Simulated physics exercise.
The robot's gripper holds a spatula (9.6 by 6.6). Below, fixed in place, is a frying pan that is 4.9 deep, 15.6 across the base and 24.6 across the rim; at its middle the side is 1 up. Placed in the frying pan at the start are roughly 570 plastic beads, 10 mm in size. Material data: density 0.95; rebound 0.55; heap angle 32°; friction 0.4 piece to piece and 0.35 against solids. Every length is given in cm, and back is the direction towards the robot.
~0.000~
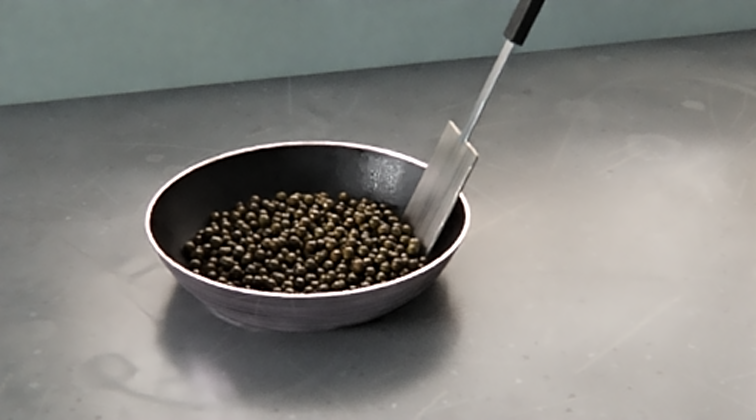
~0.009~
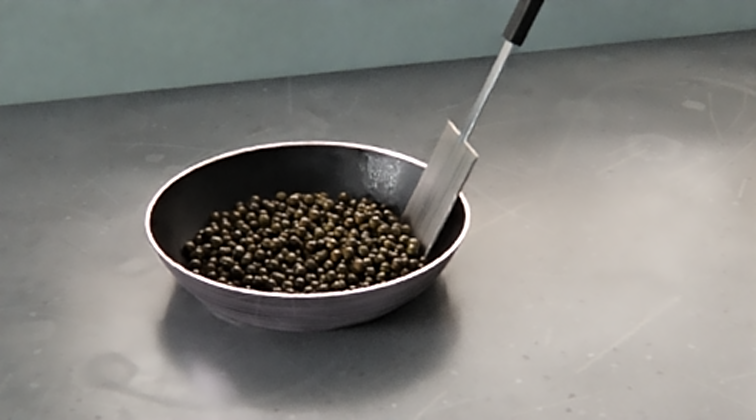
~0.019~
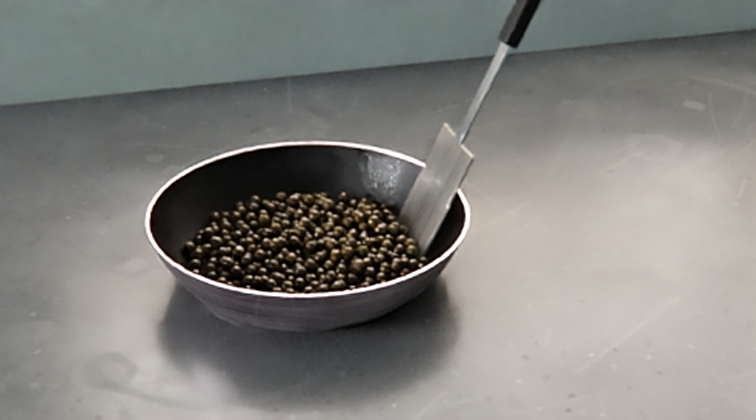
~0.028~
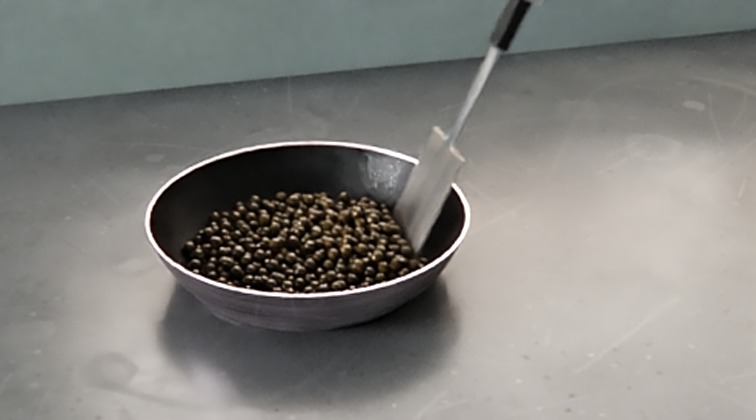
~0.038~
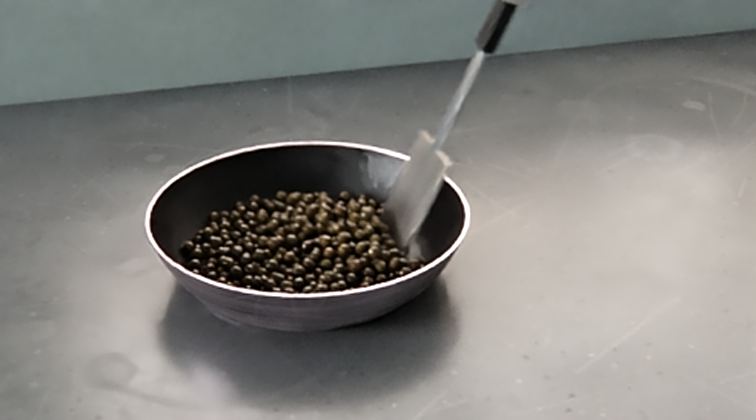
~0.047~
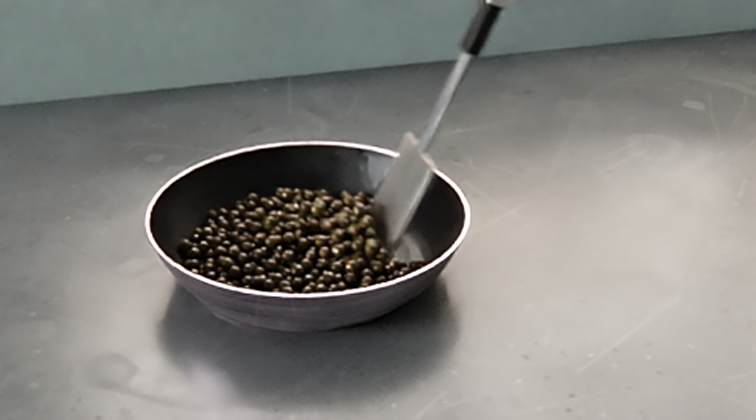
The footage shows a spatula standing at the right side of a dark frying pan of small, dark, shiny beads, at first barely moving, then sliding left through the pan and pushing the nearest beads into a slightly higher heap.
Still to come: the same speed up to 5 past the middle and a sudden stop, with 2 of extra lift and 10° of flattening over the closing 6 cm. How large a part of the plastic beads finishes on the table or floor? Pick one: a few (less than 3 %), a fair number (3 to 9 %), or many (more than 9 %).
A fair number, 3 to 9 %.
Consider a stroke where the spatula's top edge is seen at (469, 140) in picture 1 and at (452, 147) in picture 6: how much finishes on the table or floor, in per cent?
It works out to about 0 %, more or less.
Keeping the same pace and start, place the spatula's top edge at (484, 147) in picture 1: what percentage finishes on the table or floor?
5 percent or so.
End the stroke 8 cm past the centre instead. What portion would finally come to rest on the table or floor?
Then roughly 20 percent would finish on the table or floor.
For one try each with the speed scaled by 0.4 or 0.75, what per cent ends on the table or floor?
Some 0 and 0 per cent.
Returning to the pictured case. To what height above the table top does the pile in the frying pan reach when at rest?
Close to 5.0 centimetres high.
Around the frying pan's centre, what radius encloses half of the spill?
I reckon close to 44 centimetres.
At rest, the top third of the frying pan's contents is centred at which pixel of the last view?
Pixel position: Approx. (217, 245).
By 0.07 s, sloping 65°, highest piece 6 above the table; 567 in the frying pan.
By 0.09 s, sloping 62°, highest piece 7 above the table; 567 in the frying pan.
By 0.30 s, sloping 55°, highest piece 6 above the table; 533 in the frying pan, 30 on the table or floor, 4 on the blade or in flight.
By 1.35 s, sloping 55°, highest piece 5 above the table; 533 in the frying pan, 34 on the table or floor.
Final count, 533 in the frying pan, 34 on the table or floor. That is 6 % on the table or floor.
